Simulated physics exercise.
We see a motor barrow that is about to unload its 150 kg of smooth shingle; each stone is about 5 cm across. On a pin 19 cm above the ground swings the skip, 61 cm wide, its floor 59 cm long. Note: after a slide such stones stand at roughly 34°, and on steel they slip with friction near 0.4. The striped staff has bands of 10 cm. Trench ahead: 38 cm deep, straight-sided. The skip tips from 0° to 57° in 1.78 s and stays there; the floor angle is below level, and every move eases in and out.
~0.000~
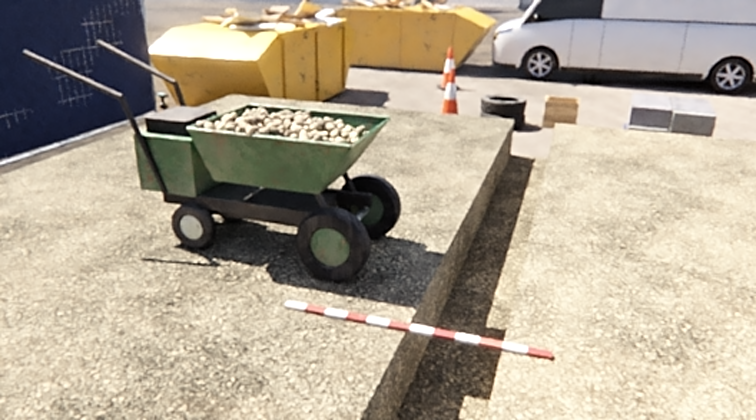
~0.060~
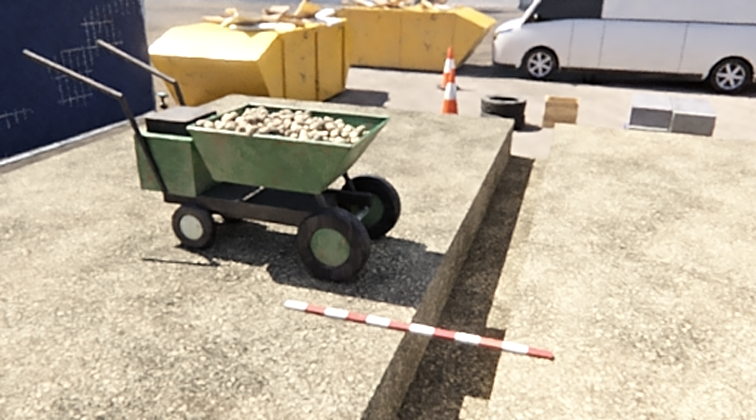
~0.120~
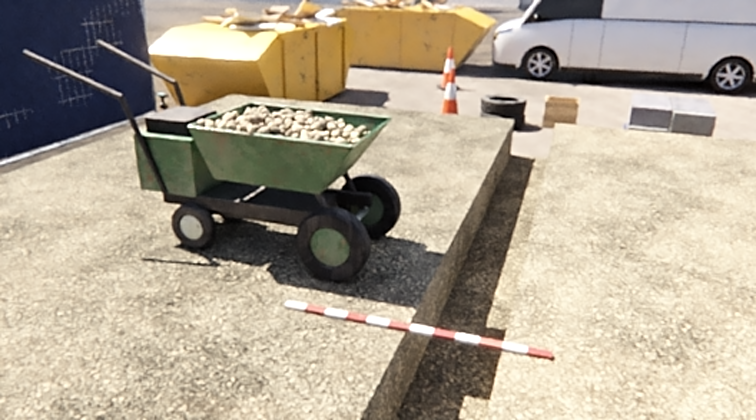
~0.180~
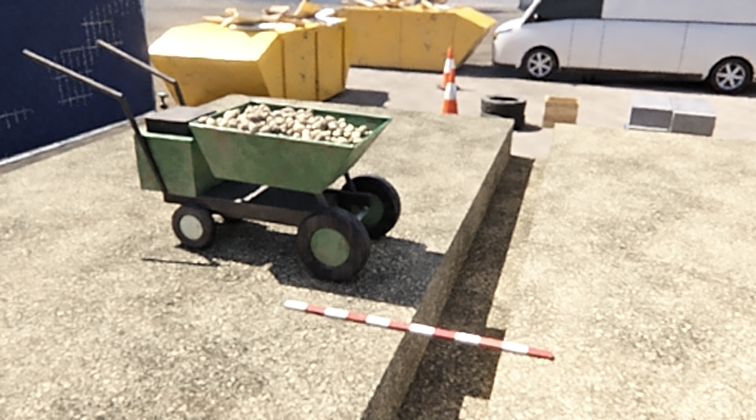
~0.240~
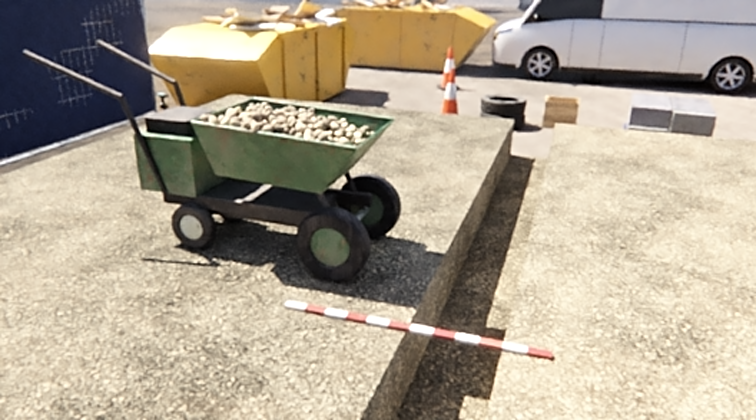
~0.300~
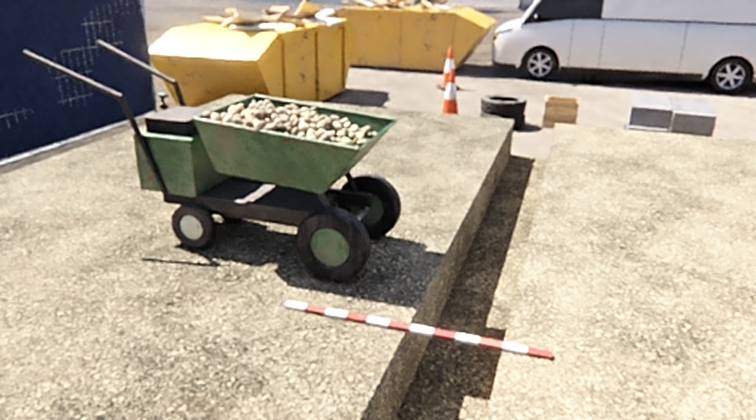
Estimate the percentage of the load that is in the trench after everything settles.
Roughly 74 per cent of the load.
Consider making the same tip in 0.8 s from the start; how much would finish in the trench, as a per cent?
I'd put it at some 60 in a hundred.
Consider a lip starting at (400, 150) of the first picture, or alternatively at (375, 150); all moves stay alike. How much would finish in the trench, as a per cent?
Near 40 then near 55 percent.
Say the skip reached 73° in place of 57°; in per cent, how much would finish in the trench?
It comes out at about 90 percent.
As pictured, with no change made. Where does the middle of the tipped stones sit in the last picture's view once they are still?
The tipped stones centre close to (476, 327).
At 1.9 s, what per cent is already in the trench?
Around 30 per cent of it.
After 1.3 s the floor is at 48°; 99 % in the skip; the foremost stones are at (441, 180).
After 1.9 s the floor is at 57°; 67 % in the skip, 32 % in the trench, 1 % past the trench; the foremost stones are at (524, 269).
After 2.2 s the floor is at 57°; 46 % in the skip, 51 % in the trench, 3 % past the trench; the foremost stones are at (594, 291).
After 4.2 s the floor is at 57°; 23 % in the skip, 74 % in the trench, 3 % past the trench; the foremost stones are at (641, 292).
